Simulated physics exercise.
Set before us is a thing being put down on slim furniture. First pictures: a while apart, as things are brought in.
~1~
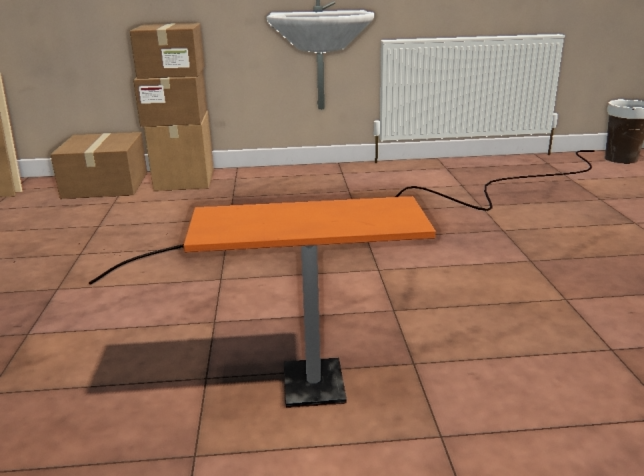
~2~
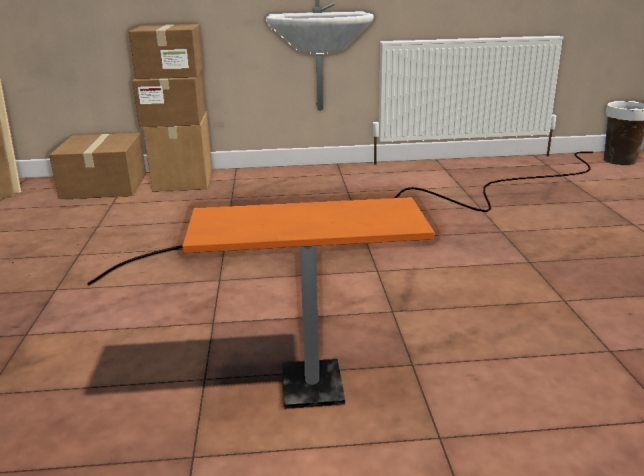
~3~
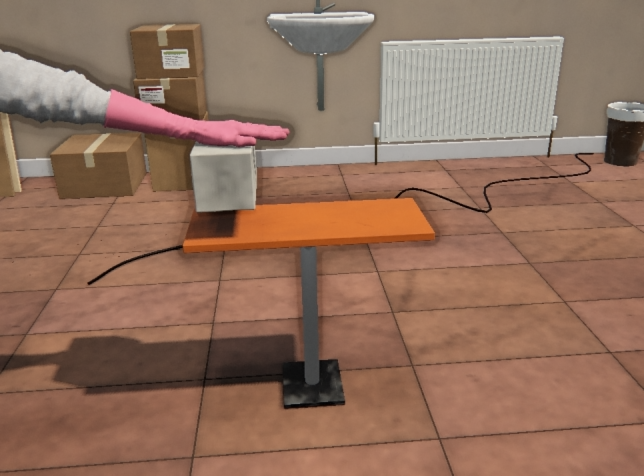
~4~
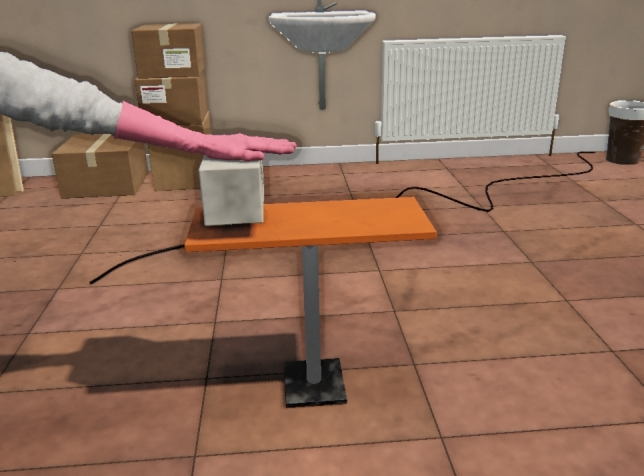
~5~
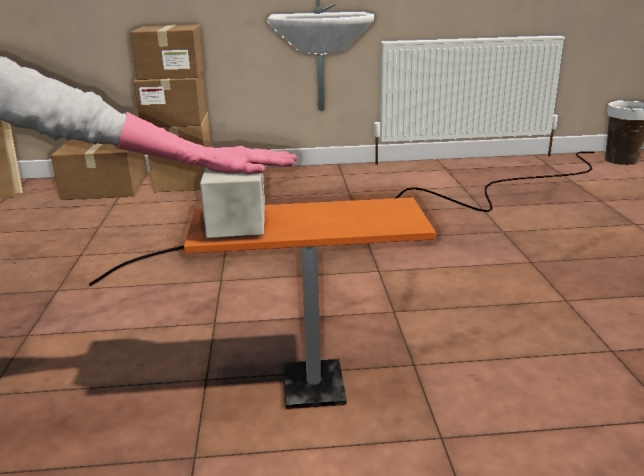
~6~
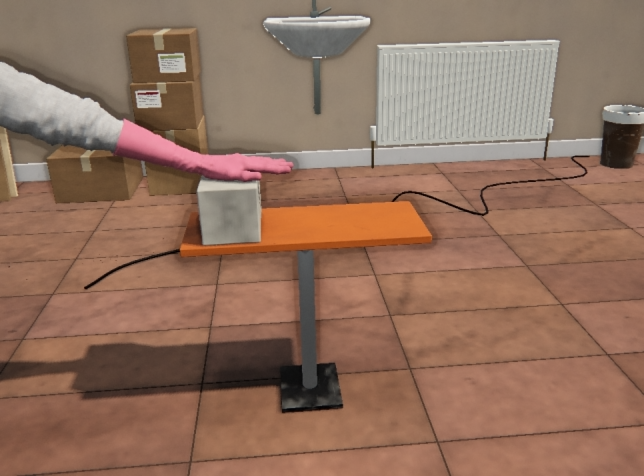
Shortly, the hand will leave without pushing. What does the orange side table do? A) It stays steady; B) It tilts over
Option B: It tilts over.
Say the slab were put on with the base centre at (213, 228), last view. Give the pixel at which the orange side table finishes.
End position approximately (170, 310).
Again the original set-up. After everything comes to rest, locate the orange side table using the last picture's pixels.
Roughly (156, 315).
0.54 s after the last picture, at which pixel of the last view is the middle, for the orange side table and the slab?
Roughly (235, 232) and (156, 233).
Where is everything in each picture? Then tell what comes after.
The first picture shows orange side table (308, 222).
The second picture shows orange side table (307, 223).
The third picture shows still on the way; orange side table (308, 223); slab (226, 168).
The fourth picture shows still on the way; orange side table (309, 223); slab (234, 181).
The fifth picture shows still on the way; orange side table (308, 223); slab (235, 193).
The sixth picture shows in place, still held; orange side table (305, 227); slab (232, 201).
Then, 0.54 s on from there, orange side table turned 21° from its first pose near (235, 232).
Then, 0.66 s on from there, orange side table turned 44° from its first pose near (194, 262).
In the end, the orange side table goes over, near (156, 315).
